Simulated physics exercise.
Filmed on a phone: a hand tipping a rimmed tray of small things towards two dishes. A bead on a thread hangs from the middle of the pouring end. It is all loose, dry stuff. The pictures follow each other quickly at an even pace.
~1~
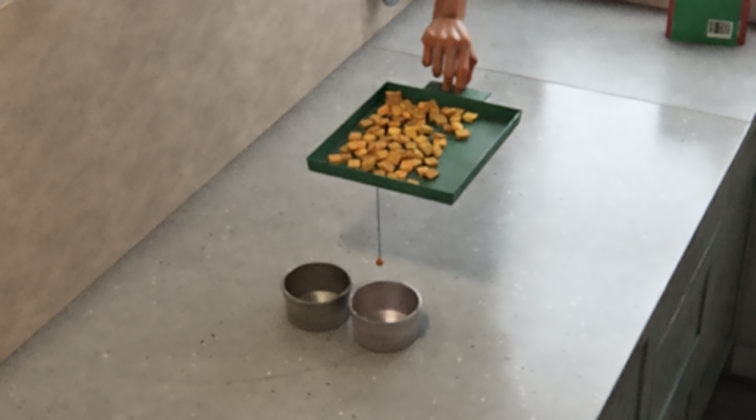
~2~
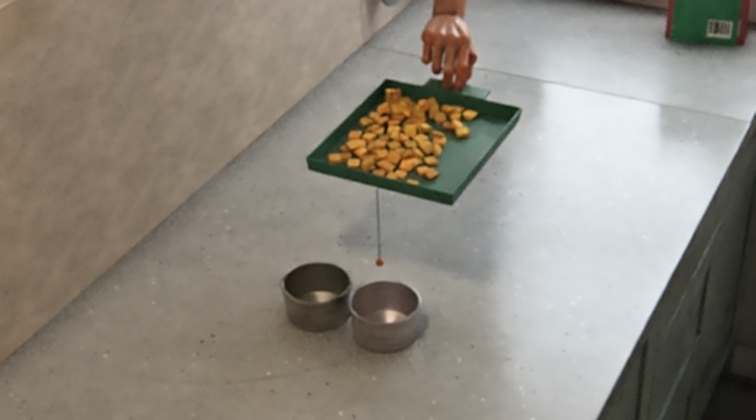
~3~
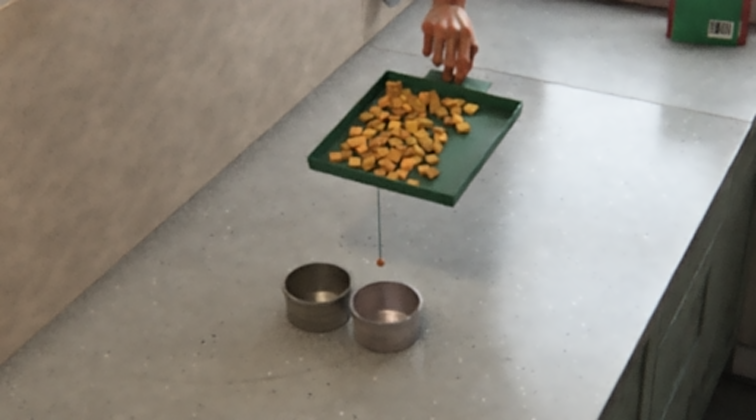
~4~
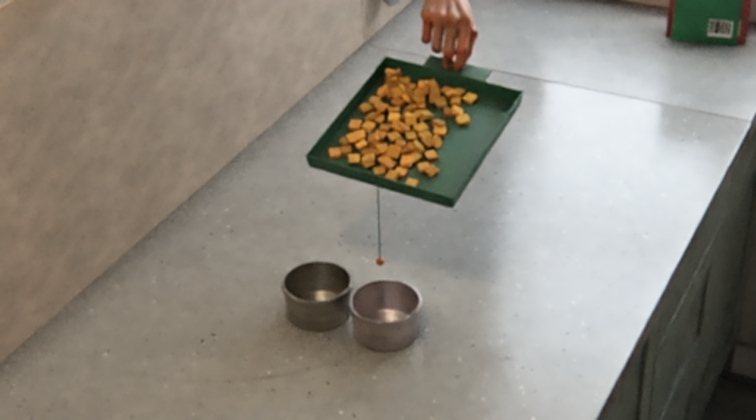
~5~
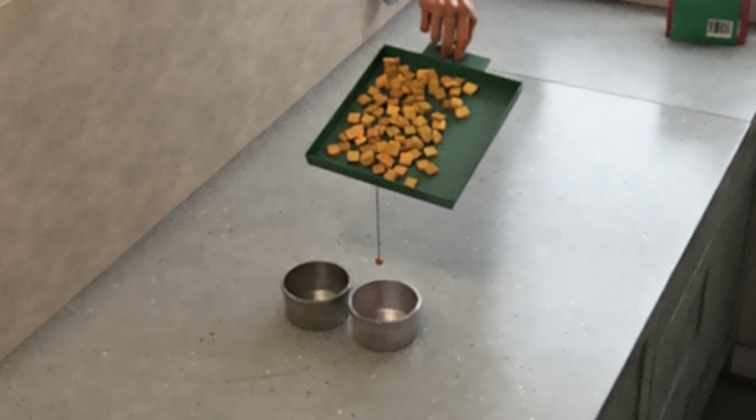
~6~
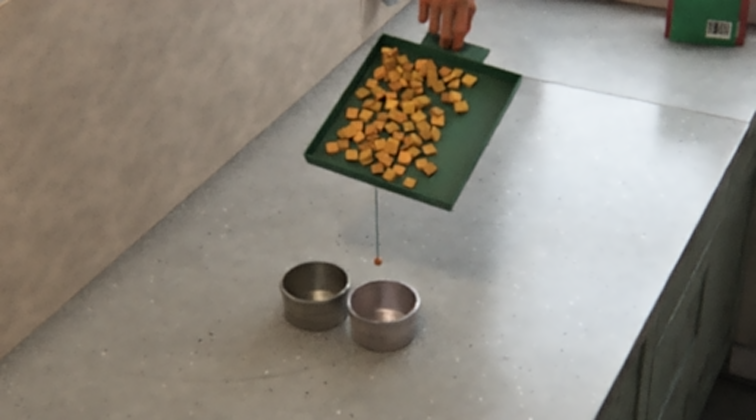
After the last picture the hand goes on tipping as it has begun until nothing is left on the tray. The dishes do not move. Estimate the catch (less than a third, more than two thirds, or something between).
They take between a third and two thirds between them.
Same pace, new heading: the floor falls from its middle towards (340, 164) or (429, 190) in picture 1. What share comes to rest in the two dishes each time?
About 10 and 20 per cent.
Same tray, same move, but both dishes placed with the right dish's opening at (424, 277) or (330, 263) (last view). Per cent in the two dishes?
Near 20 % and 0 %.
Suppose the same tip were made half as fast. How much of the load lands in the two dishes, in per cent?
Some 50 per cent.
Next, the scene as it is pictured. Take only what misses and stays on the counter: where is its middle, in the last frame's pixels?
Close to (440, 342).
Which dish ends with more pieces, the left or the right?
More ends in right.
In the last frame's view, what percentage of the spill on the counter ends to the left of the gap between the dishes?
Some 10 per cent.
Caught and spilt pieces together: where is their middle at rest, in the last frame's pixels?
Near (403, 333).
Soon after the last picture, tray tipped steeply; nearly all on the tray; a small part in the air.
A little later, tray tipped past a quarter turn; about half on the tray; about a quarter in the right dish; about a quarter outside both; a stray few in the air.
Later still, tray tipped past a quarter turn; about a third in the right dish; a stray few in the left dish; about half outside both.
At rest, tray tipped past a quarter turn; about a third in the right dish; a stray few in the left dish; about half outside both.
